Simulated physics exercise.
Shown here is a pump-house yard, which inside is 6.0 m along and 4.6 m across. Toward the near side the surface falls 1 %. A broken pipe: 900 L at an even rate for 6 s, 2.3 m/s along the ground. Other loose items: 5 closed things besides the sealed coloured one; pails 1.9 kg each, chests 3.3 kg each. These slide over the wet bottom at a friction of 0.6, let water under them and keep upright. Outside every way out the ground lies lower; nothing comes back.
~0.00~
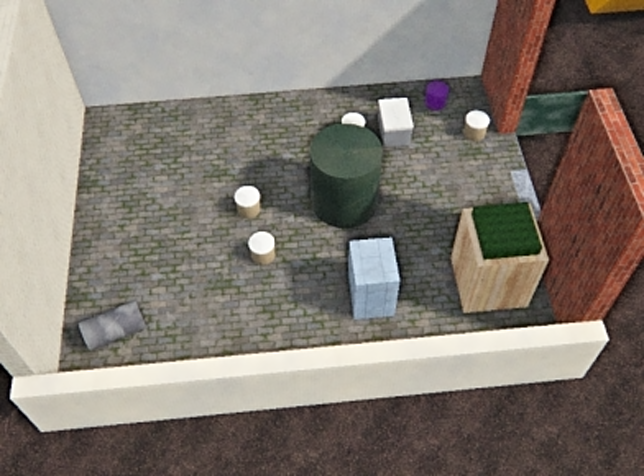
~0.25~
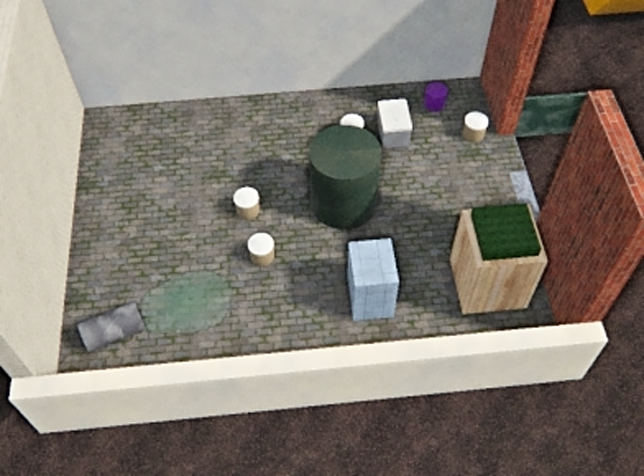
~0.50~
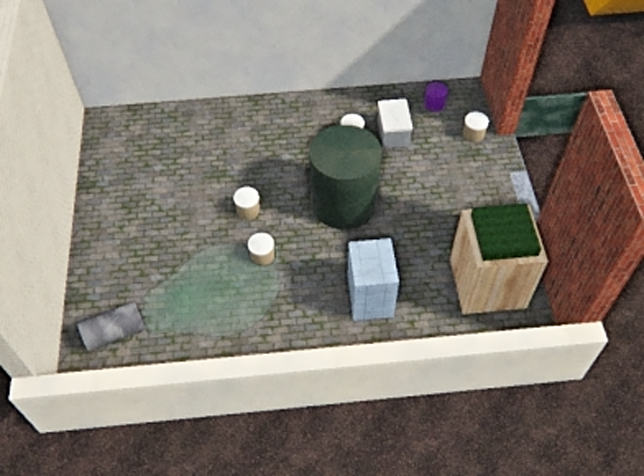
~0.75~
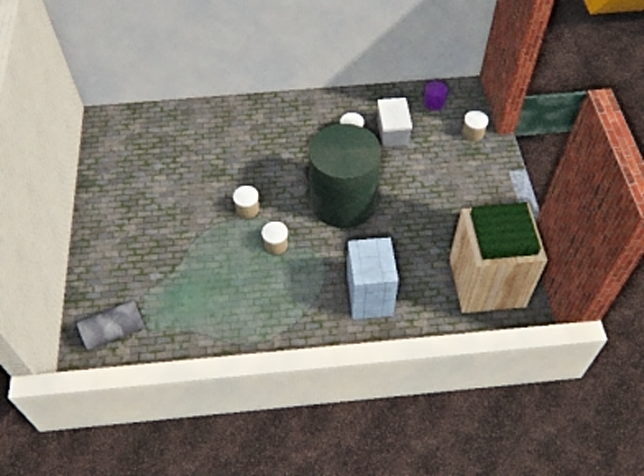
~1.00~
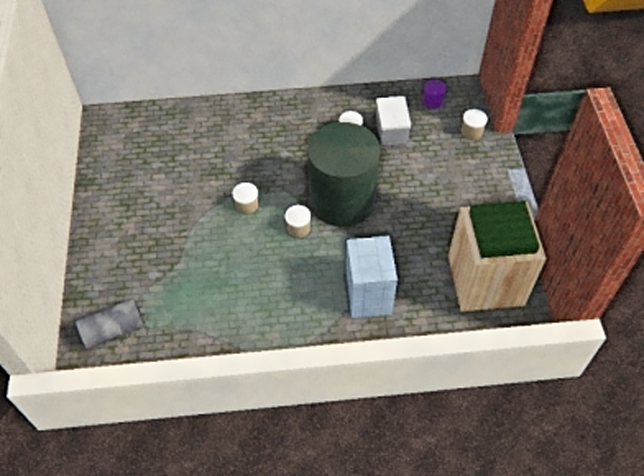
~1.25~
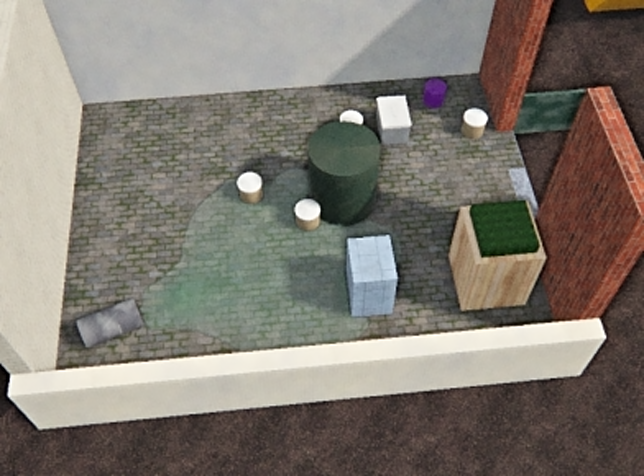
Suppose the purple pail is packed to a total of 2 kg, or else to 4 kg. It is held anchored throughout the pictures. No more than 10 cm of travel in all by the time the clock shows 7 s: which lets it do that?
Honestly, you need the heavy one.
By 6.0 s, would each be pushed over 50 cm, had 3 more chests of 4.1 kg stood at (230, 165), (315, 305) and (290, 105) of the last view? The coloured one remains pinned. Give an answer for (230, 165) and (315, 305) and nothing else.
Respectively inside that and beyond that.
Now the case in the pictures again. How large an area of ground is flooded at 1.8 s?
8.5 m2.
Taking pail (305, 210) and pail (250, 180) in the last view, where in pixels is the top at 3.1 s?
Somewhere around (352, 226) and (279, 102).
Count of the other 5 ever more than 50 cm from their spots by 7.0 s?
I count 3.
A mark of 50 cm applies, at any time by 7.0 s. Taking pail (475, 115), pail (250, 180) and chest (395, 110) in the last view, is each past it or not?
Well, the first one's not that far, the next one's too far and the last one's not that far.
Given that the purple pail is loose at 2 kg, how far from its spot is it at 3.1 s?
I'd put it at roughly 0 cm.
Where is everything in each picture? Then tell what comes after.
The first picture shows the purple pail at (438, 89) rests on the ground; water covers 0.0 m2; 0 of 6 have shifted.
The second picture shows the purple pail at (437, 90), on the bottom; 0.7 m2 under water; 0 of 6 have shifted.
The third picture shows the purple pail at (437, 90) rests on the ground; water covers 1.5 m2; 0 of 6 have shifted.
The fourth picture shows the purple pail at (436, 89) rests on the ground; water covers 2.7 m2; 1 of 6 have shifted.
The fifth picture shows the purple pail at (435, 87) rests on the ground; water covers 4.1 m2; 1 of 6 have shifted.
The sixth picture shows the purple pail at (436, 86), on the bottom; 5.5 m2 under water; 2 of 6 have shifted.
After 1.8 s the purple pail would be 0 cm from its start with 2 kg and 0 cm from its start with 4 kg; 0 cm of water round it then.
After 3.1 s the purple pail would be 0 cm from its start with 2 kg and 0 cm from its start with 4 kg; 0 cm of water round it then.
After 4.9 s the purple pail would be 1 cm from its start with 2 kg and 0 cm from its start with 4 kg; 2 cm of water round it then.
After 7.0 s the purple pail would be 59 cm from its start with 2 kg and 0 cm from its start with 4 kg; 3 cm of water round it then.
